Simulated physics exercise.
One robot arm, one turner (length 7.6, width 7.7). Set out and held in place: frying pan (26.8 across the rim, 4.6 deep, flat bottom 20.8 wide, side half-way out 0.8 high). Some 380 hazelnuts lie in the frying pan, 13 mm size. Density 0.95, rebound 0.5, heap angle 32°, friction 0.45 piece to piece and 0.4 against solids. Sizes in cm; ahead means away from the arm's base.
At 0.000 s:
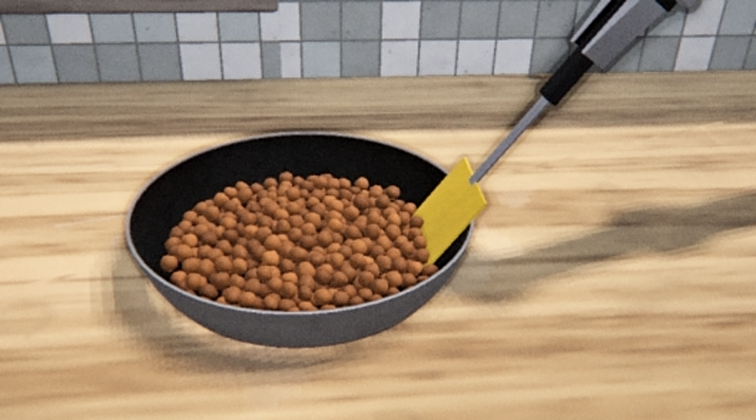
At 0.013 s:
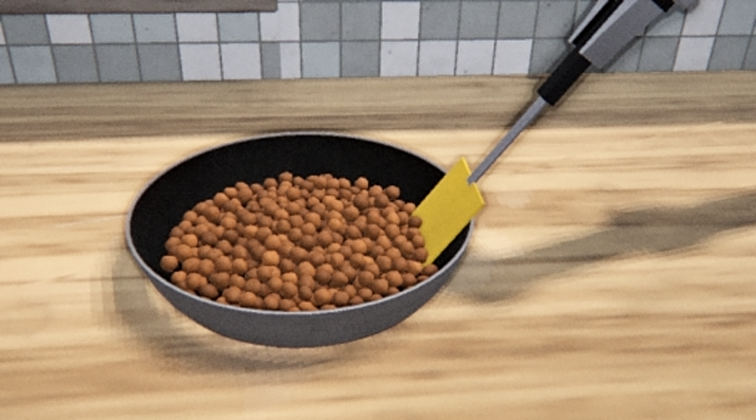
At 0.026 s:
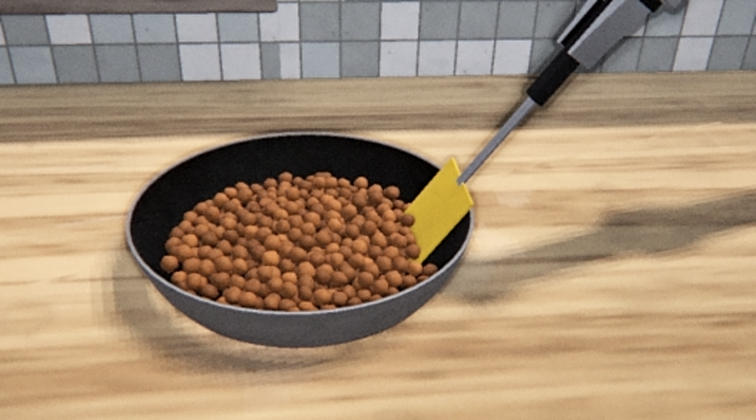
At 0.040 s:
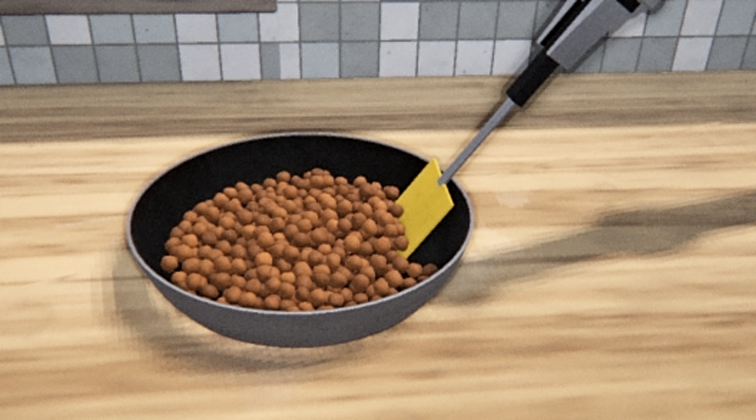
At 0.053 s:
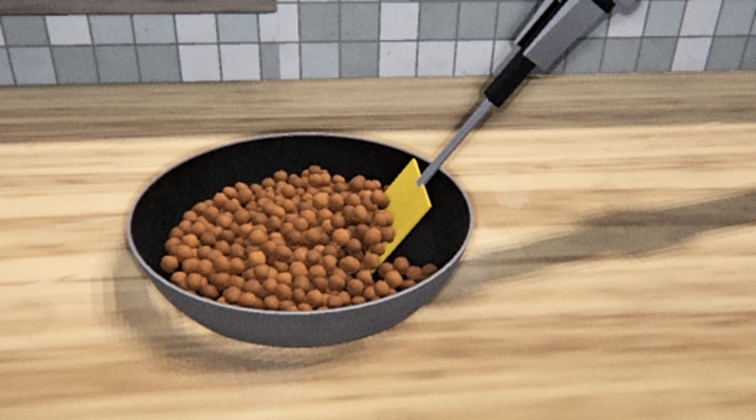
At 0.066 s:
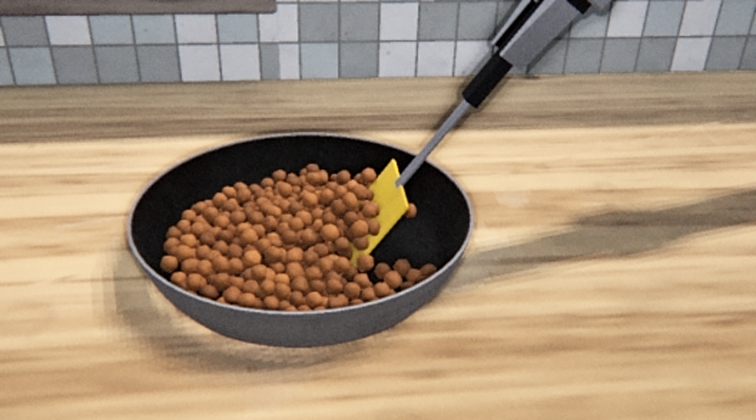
On a wooden counter, a robot arm pushes brown balls leftward in a pan with a yellow turner.
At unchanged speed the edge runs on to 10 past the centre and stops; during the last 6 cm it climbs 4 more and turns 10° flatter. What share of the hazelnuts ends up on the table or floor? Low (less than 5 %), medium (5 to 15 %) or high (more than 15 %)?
A high share, more than 15 %, ends on the table or floor.
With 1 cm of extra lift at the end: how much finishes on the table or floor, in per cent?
About 25 per cent.
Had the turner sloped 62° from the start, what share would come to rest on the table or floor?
In that case some 25 per cent.
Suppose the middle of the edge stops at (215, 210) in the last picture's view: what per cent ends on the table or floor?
About 20 per cent.
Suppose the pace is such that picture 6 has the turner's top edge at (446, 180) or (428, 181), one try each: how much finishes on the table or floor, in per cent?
Some 10 and 20 per cent.
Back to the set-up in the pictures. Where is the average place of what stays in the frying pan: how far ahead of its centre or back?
About 3.5 cm ahead.
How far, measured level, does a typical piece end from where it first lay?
About 4 cm.
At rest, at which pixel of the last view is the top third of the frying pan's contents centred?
Near (218, 245).
By 0.10 s, sloping 54°, highest piece 11 above the table; 378 in the frying pan, 1 on the blade or in flight.
By 0.13 s, sloping 52°, highest piece 14 above the table; 377 in the frying pan, 2 on the blade or in flight.
By 0.35 s, sloping 44°, highest piece 14 above the table; 289 in the frying pan, 56 on the table or floor, 34 on the blade or in flight.
By 1.40 s, sloping 44°, highest piece 4 above the table; 288 in the frying pan, 91 on the table or floor.
Final count, 288 in the frying pan, 91 on the table or floor. That is 24 % on the table or floor.
